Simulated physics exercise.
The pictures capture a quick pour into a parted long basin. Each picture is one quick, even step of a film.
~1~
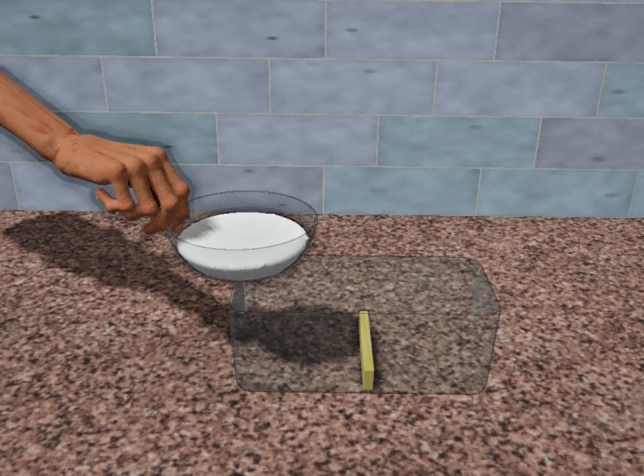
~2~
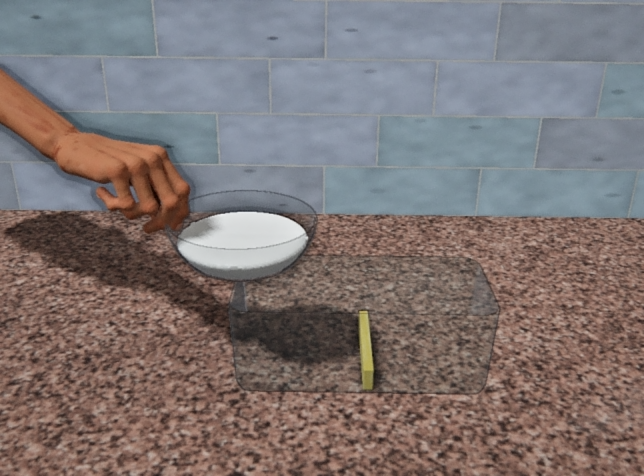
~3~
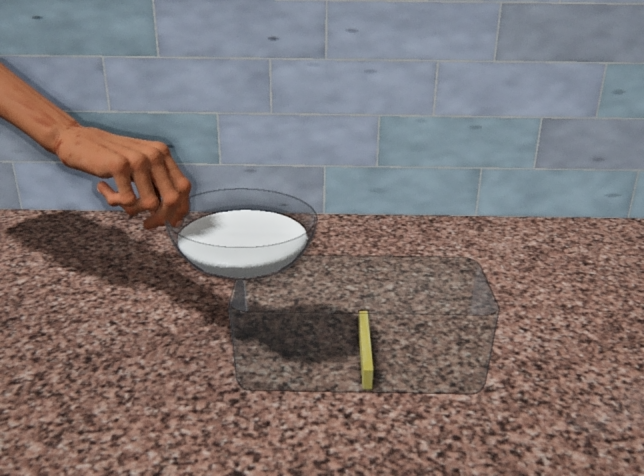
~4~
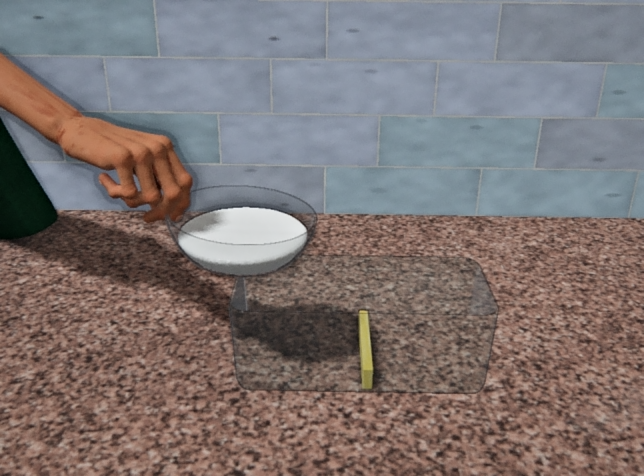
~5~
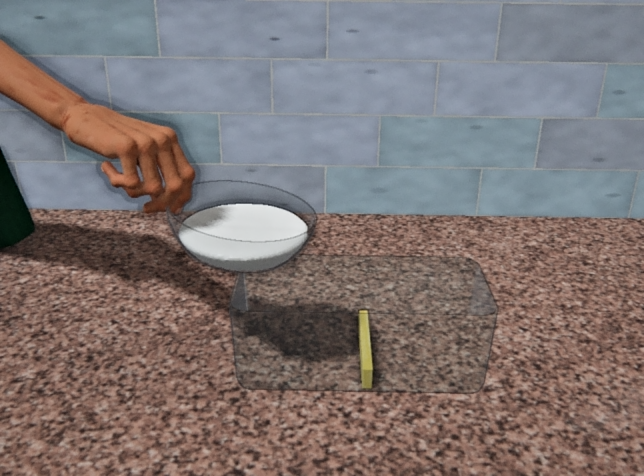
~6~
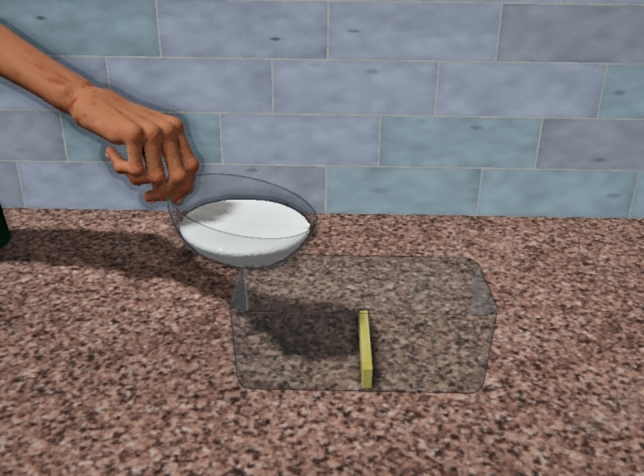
A hand reaching in from the left holds a clear, stemmed glass bowl of white liquid above a speckled reddish-brown counter, seen from slightly above. Behind is a wall of blue-grey tiles, and below to the right sits a transparent long basin with an upright yellow divider. The bowl stays almost level, then tilts slightly rightward as the hand rises, while a dark green shape appears briefly at the left edge.
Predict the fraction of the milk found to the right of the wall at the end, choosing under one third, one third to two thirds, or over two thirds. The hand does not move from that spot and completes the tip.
Prediction: Over two thirds.
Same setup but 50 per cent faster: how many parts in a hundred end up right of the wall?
Close to 65 out of every hundred.
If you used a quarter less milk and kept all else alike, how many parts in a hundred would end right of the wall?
Some 90 parts in a hundred.
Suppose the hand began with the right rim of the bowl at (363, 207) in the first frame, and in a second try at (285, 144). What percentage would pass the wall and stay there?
Roughly 85 per cent, then roughly 75 per cent.
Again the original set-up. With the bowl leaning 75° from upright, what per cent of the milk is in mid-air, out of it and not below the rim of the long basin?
Share in flight: Approx. 45 %.
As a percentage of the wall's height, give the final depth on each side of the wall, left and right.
Left: About 10; right: About 80.
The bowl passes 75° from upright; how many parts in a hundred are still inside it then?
Remaining share, estimated: 30 %.
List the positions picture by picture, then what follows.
In the first picture, tilt 0°; pouring edge (317, 220); surface from (178, 235) to (309, 235); the long basin's rim runs from (236, 282) to (489, 286); the wall's top is at (366, 340).
In the second picture, tilt 1°; pouring edge (316, 220); surface from (178, 234) to (309, 235).
In the third picture, tilt 2°; pouring edge (316, 221); surface from (179, 231) to (309, 234).
In the fourth picture, tilt 5°; pouring edge (316, 221); surface from (180, 228) to (308, 232).
In the fifth picture, tilt 8°; pouring edge (316, 221); surface from (180, 223) to (309, 229).
In the sixth picture, tilt 12°; pouring edge (316, 221); surface from (182, 218) to (311, 225).
A moment on, the bowl is tipped on its side and 32 per cent is still to pour, 6 is left of the wall and 16 right of it.
Next, the bowl is tipped right over and 0 per cent is still to pour, 14 is left of the wall and 84 right of it.
Then the bowl is tipped right over and 0 per cent is still to pour, 15 is left of the wall and 84 right of it.
Later the bowl is tipped right over and 0 per cent is still to pour, 16 is left of the wall and 84 right of it.
At rest 16 per cent lies left of the wall, 84 right of it and 1 outside.
